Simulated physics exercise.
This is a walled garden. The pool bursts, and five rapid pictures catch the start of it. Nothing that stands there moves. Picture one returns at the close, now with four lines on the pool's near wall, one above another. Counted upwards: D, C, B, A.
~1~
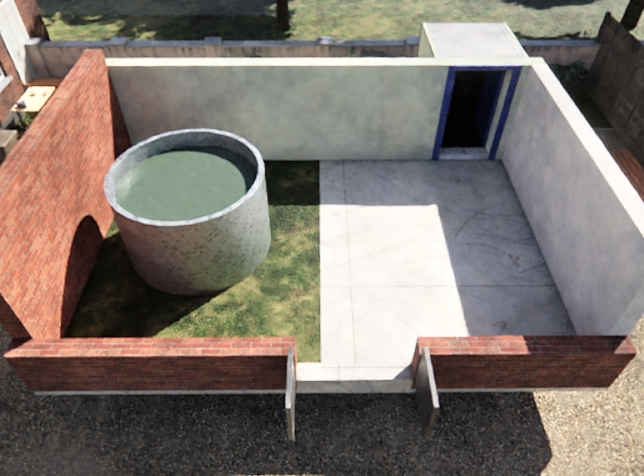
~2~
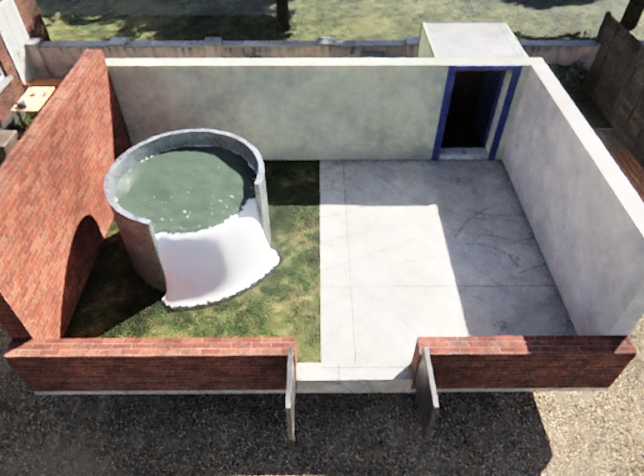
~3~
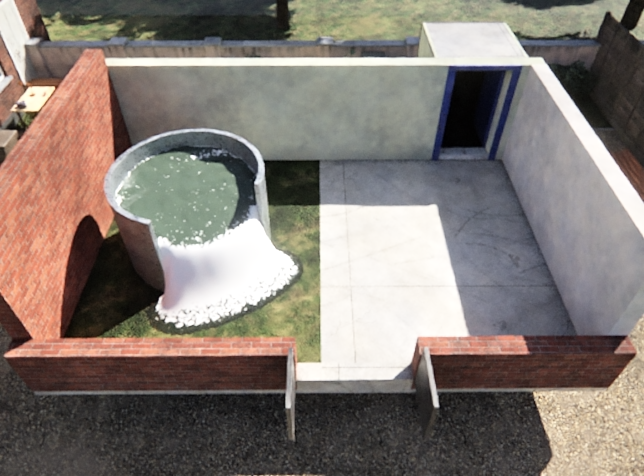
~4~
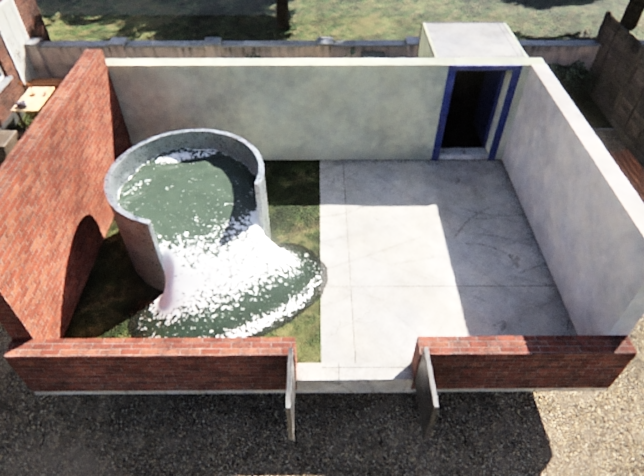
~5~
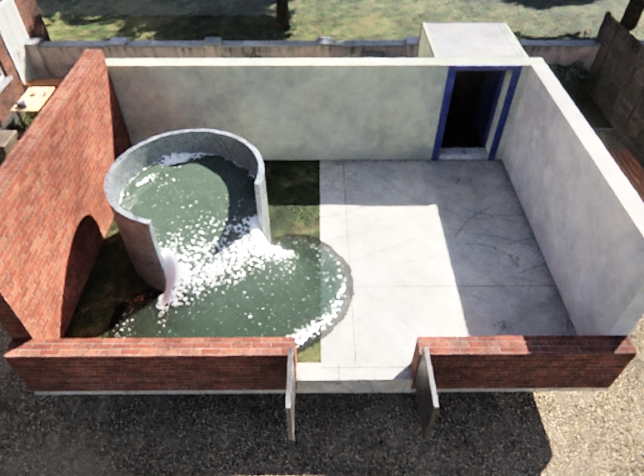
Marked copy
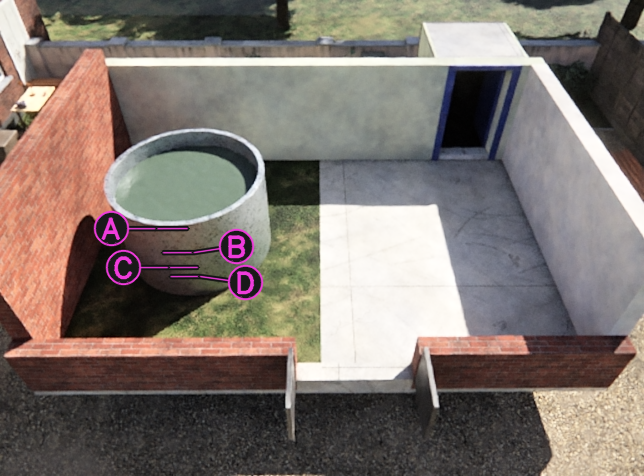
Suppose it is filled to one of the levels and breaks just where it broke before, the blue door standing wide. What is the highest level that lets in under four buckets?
I would pick mark C.
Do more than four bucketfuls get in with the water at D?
No, not at all.
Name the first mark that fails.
B it is.
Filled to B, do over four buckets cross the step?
Yes, that goes wrong.
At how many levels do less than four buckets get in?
Two of the four.
On the marked copy, A at (171, 228); B at (178, 252); C at (182, 267); D at (185, 276); from the bottom up D, C, B, A.
With A, dozens of bucketfuls pour in.
With B, about 8 bucketfuls get in.
With C, a splash gets over, under a bucket.
With D, nothing gets over.
